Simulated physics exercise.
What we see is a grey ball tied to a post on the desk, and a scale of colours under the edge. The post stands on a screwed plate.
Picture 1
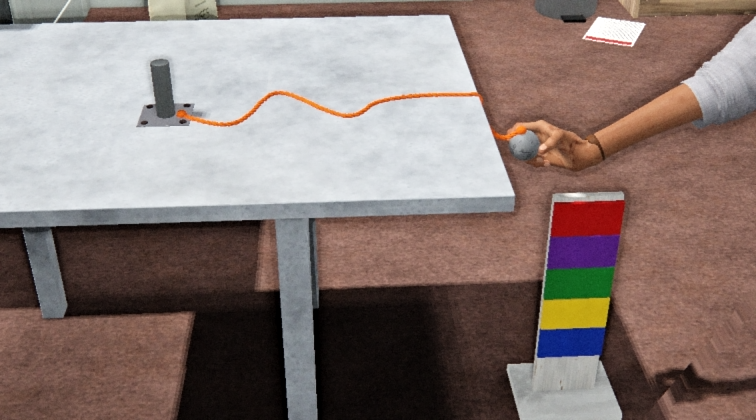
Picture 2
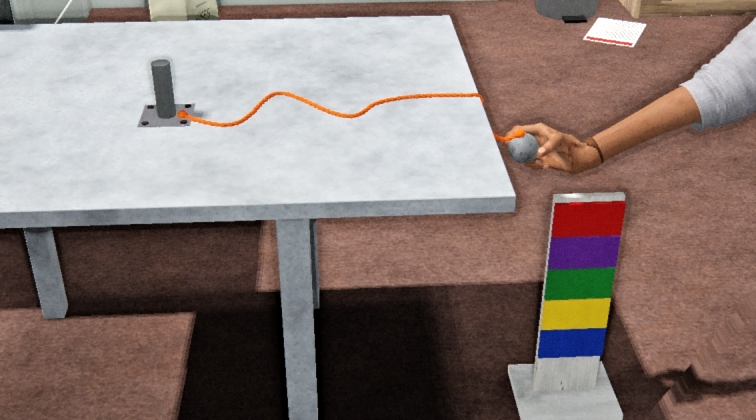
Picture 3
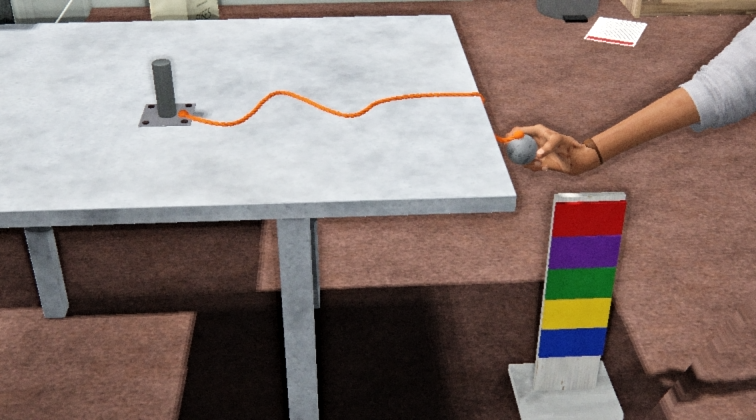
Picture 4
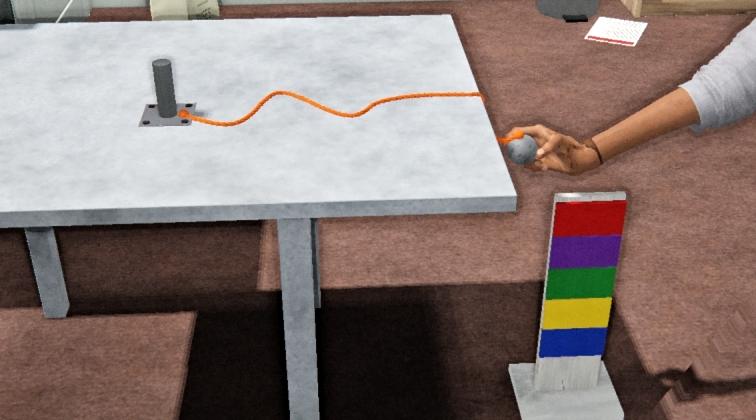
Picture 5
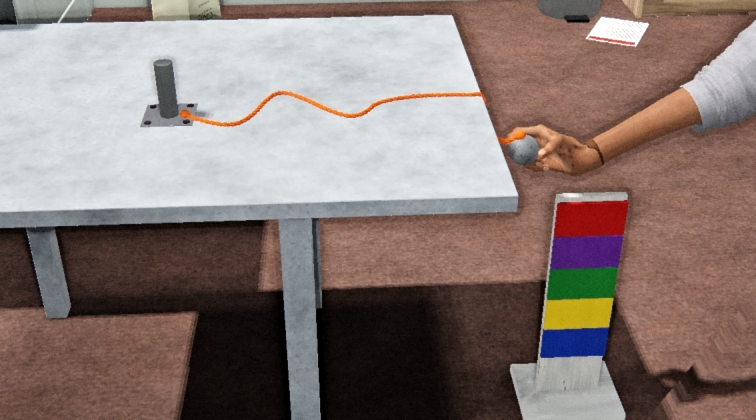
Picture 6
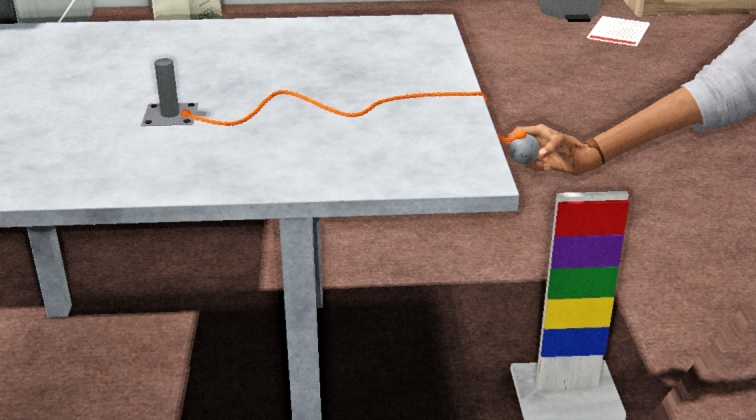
A hand held a grey ball just off the right edge of a grey table, an orange cord running from it to a post, above an upright strip of coloured bands, and nothing noticeably moved.
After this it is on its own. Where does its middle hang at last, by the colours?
The purple one.
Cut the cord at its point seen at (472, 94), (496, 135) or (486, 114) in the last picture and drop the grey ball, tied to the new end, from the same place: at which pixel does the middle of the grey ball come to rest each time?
The places are (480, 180), (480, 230) and (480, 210).
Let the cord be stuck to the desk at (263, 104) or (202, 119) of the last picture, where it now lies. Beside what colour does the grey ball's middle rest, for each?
It would be red; purple.
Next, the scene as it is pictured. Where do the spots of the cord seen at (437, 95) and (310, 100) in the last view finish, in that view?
About (483, 137), and the other about (367, 103).
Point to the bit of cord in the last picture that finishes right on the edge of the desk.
Near (397, 98).
Early on, ball near (460, 253); level with purple.
Midway, ball near (488, 251); level with purple.
Finally, ball near (478, 253); level with purple. The cord holds its middle at purple.
